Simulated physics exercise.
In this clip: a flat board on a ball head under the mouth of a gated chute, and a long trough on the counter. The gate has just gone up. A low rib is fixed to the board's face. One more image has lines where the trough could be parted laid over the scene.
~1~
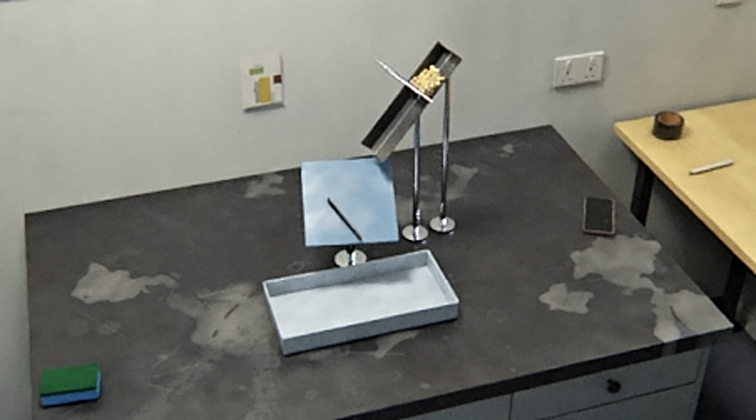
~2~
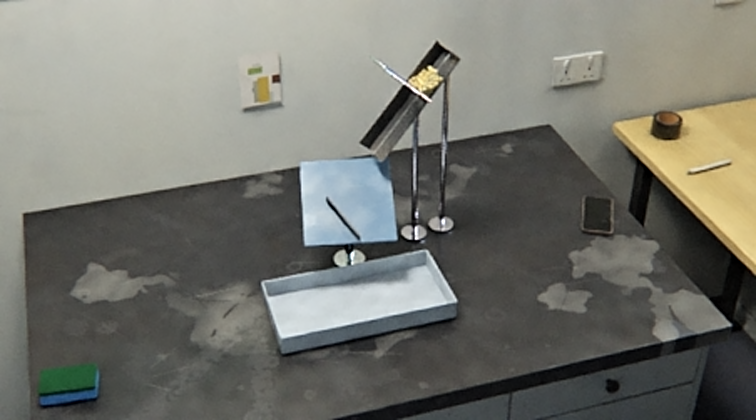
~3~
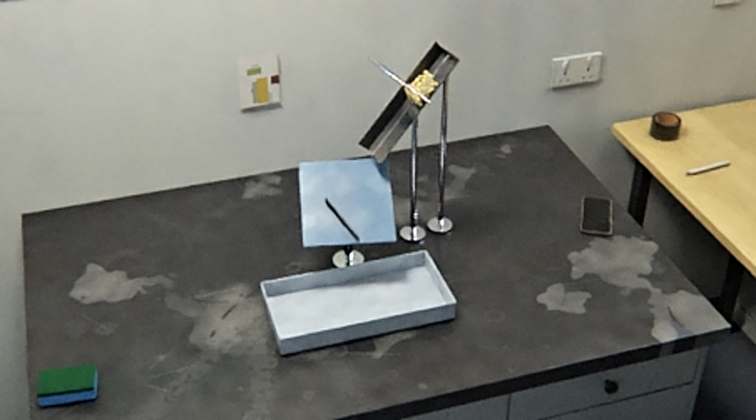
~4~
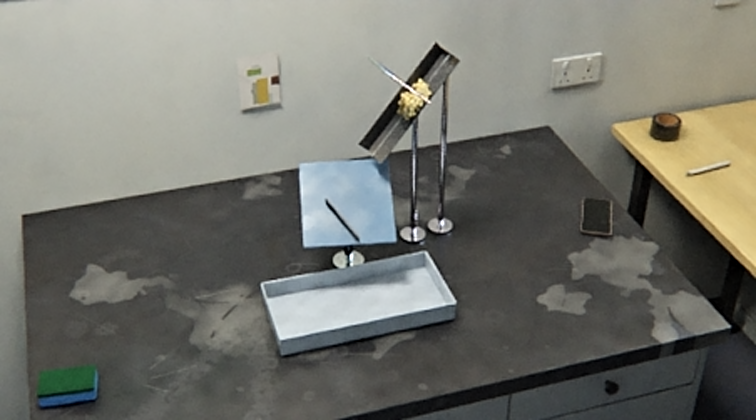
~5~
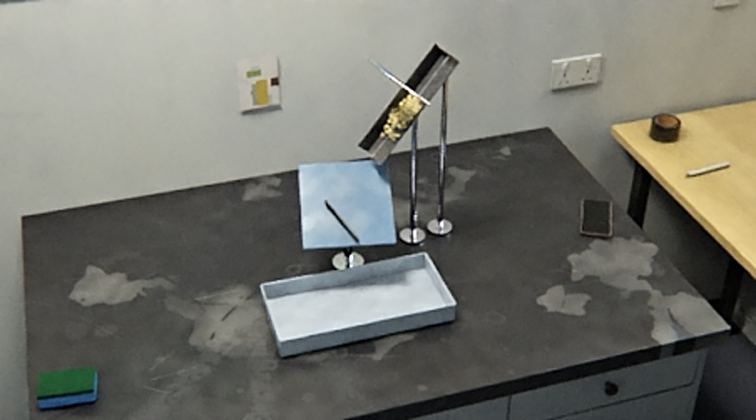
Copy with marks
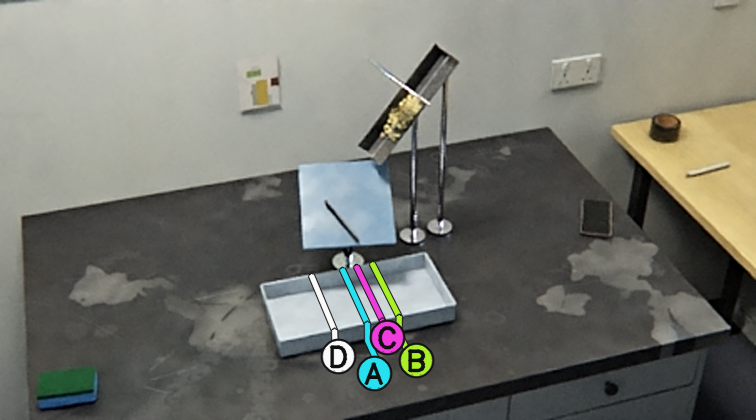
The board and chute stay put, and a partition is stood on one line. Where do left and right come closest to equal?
Line B does it best.
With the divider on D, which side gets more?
More lands on the right.
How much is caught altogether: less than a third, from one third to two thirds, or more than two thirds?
It is more than two thirds.
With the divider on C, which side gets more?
The right side.
On the marked copy, line A crosses the front rim at (367, 323); line B crosses the front rim at (398, 316); line C crosses the front rim at (382, 319); line D crosses the front rim at (334, 330).
For line A, of what is caught, a small share on the left of the divider, the bulk on the right.
For line B, of what is caught, close to two thirds on the left of the divider, close to a third on the right.
For line C, of what is caught, close to a quarter on the left of the divider, the bulk on the right.
For line D, of what is caught, a small share on the left of the divider, the bulk on the right.
